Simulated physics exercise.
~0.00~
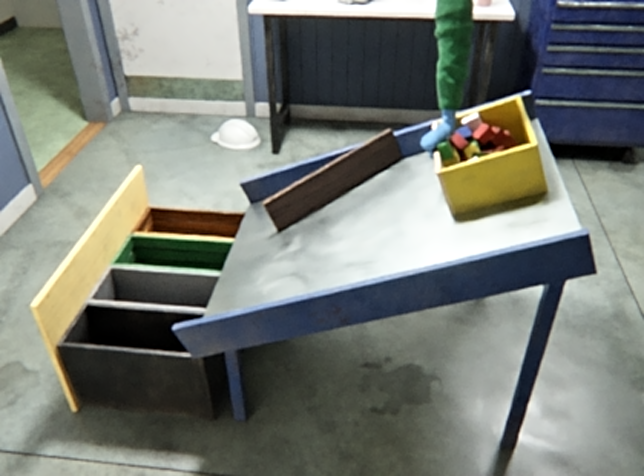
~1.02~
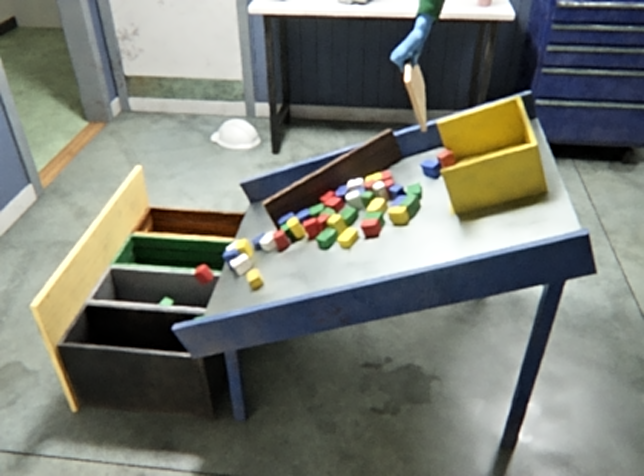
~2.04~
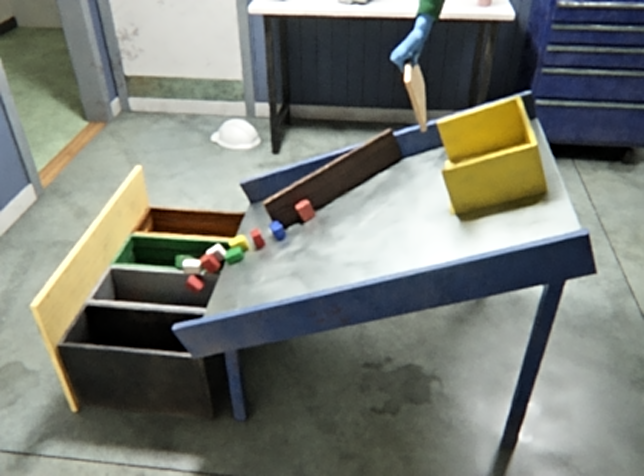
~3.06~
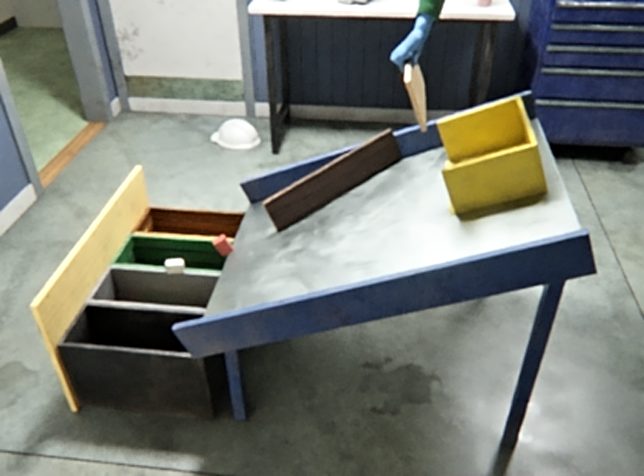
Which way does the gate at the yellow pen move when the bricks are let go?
The gate moves up, held in the blue-gloved hand above the table.
